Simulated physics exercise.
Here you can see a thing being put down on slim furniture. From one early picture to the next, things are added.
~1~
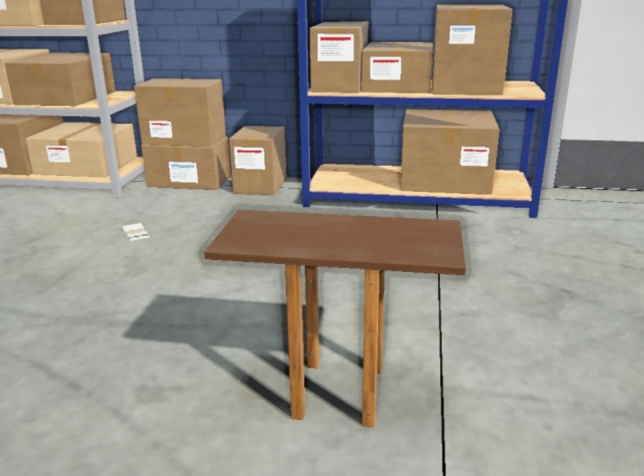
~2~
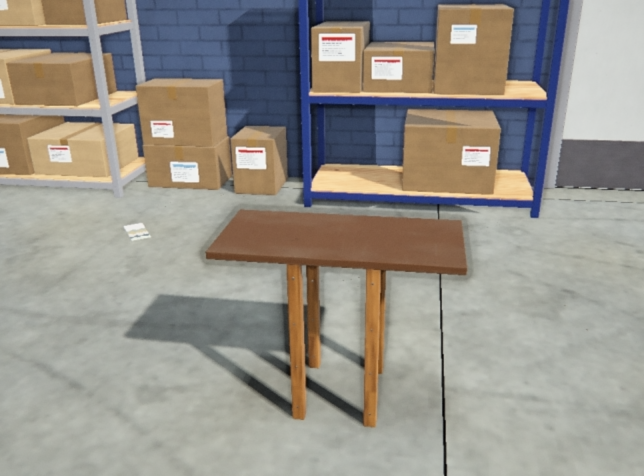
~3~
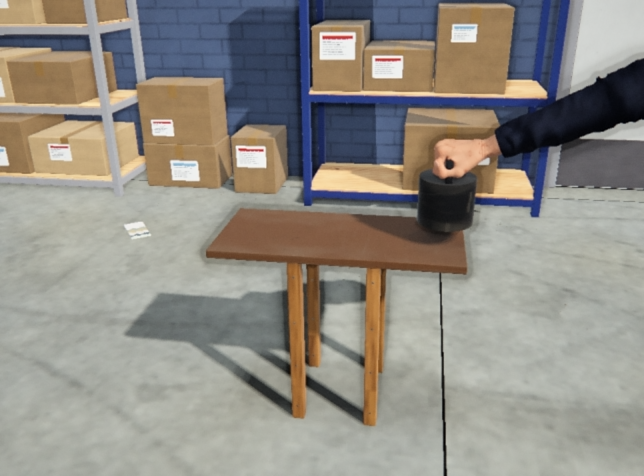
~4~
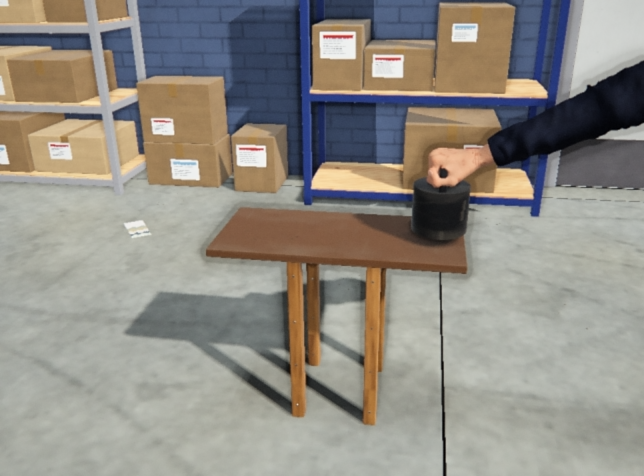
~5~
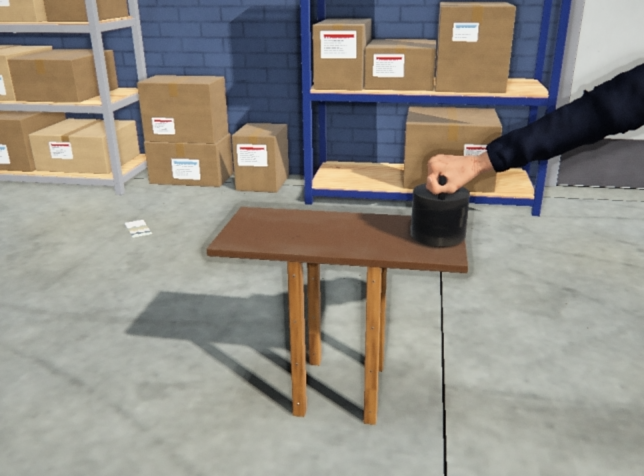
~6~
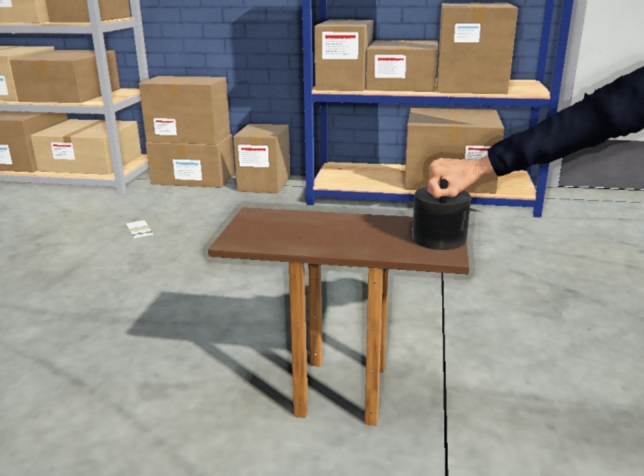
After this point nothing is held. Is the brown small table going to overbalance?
As it turns out, the brown small table tips up.
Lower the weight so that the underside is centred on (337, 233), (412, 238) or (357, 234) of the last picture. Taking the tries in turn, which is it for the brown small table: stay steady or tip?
Taking each try in turn, it stays put, keels over and stays put.
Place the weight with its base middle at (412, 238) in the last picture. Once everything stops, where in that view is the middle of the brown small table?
Roughly (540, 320).
Then, 0.52 s on from there, brown small table turned 29° from its first pose near (442, 246).
Then, 0.70 s on from there, brown small table turned 68° from its first pose near (542, 319).
In the end, the brown small table goes over, near (538, 318).
